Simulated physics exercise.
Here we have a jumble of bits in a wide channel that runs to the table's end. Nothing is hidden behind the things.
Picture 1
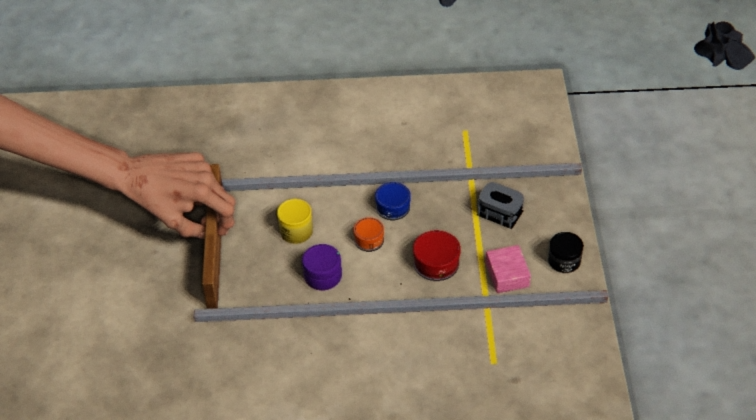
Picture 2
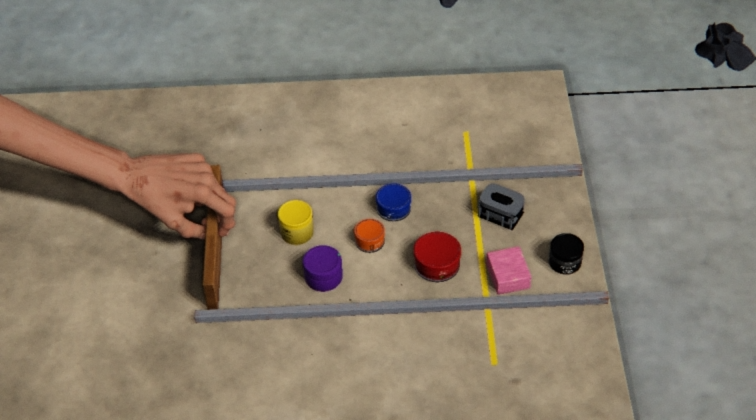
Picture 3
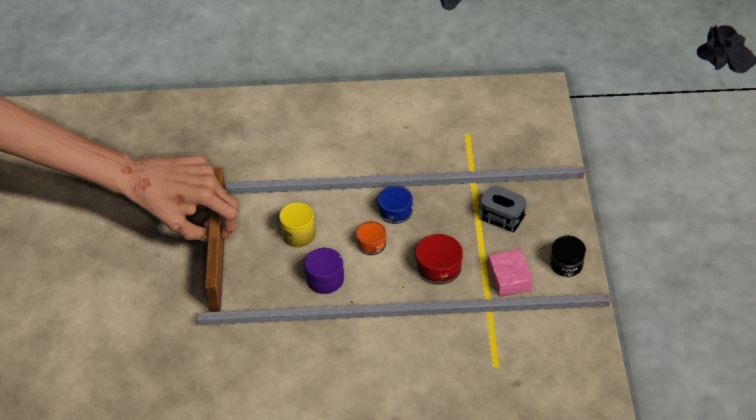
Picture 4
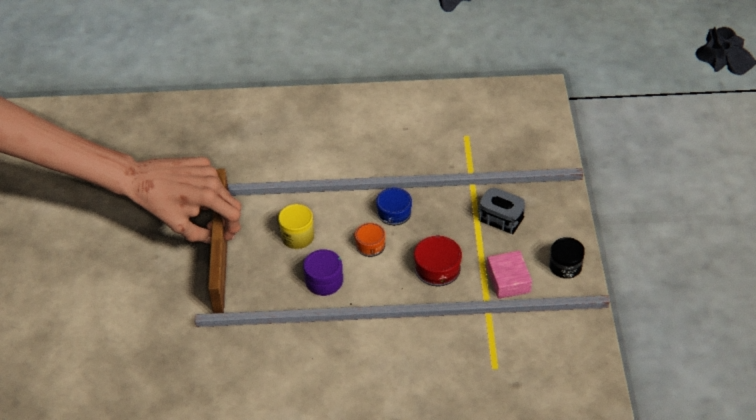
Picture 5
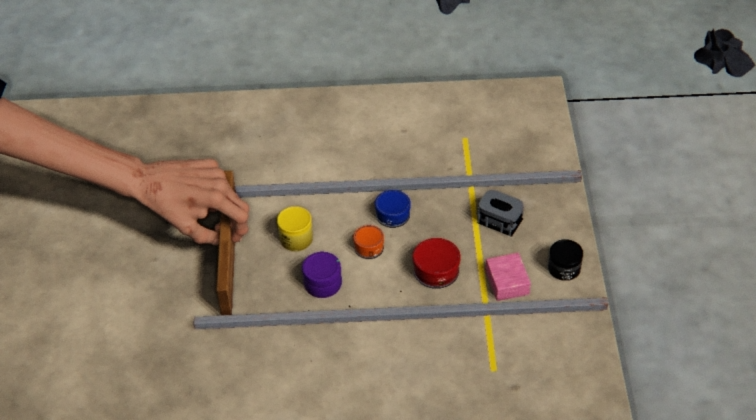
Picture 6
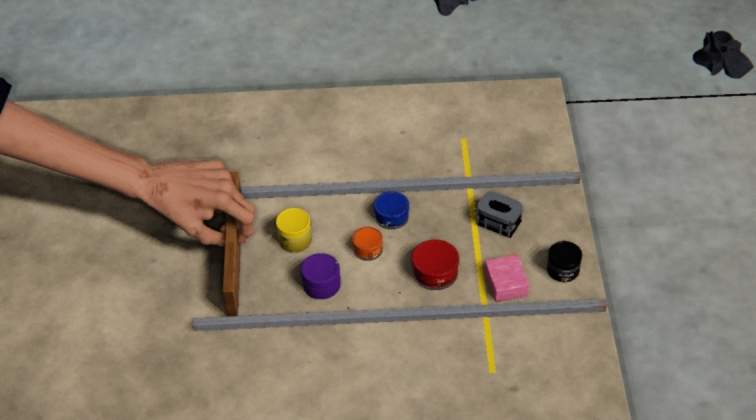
A hand grips an upright wooden board at the left end of a channel between two grey rails, seen from above on a mottled tan tabletop. Yellow, purple, orange, blue and red tubs sit spread ahead of it, with a grey case, pink block and black tub near a yellow tape line at right. The hand slides the board slightly rightward, while the objects keep their places and the view shifts faintly.
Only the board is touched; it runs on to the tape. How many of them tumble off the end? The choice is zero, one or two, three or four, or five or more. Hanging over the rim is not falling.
As it turns out, the number that fall off is zero.
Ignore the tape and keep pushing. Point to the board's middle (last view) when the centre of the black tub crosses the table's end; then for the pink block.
About (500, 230), and (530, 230) for the other.
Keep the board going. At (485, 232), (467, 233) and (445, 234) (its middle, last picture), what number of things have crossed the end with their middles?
It would be 0, 0 and 0.
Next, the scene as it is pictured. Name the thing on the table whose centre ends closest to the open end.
That is the black tub.
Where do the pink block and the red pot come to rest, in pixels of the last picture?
The pink block at (564, 281), the red pot at (536, 254).
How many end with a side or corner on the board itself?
That makes 4.
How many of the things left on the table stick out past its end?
It comes to 1.
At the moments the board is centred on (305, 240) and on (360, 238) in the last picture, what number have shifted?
At the one place 2, at the other 4.
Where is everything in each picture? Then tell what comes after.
The first picture shows black tub (566, 253); grey case (501, 205); pink block (508, 269); board (213, 236); tape (478, 238).
The second picture shows grey case (501, 206); orange tin (370, 236).
The third picture shows pink block (510, 273); purple lid (324, 271).
The fourth picture shows black tub (567, 258); blue pot (394, 207).
The fifth picture shows grey case (501, 213); board (227, 242).
The sixth picture shows black tub (564, 262); grey case (499, 214); pink block (507, 278); board (233, 243); tape (477, 247).
Early on, none off yet; black tub at rest near (564, 262); grey case at rest near (499, 214); pink block at rest near (507, 278).
Finally, the number that fall off is zero.
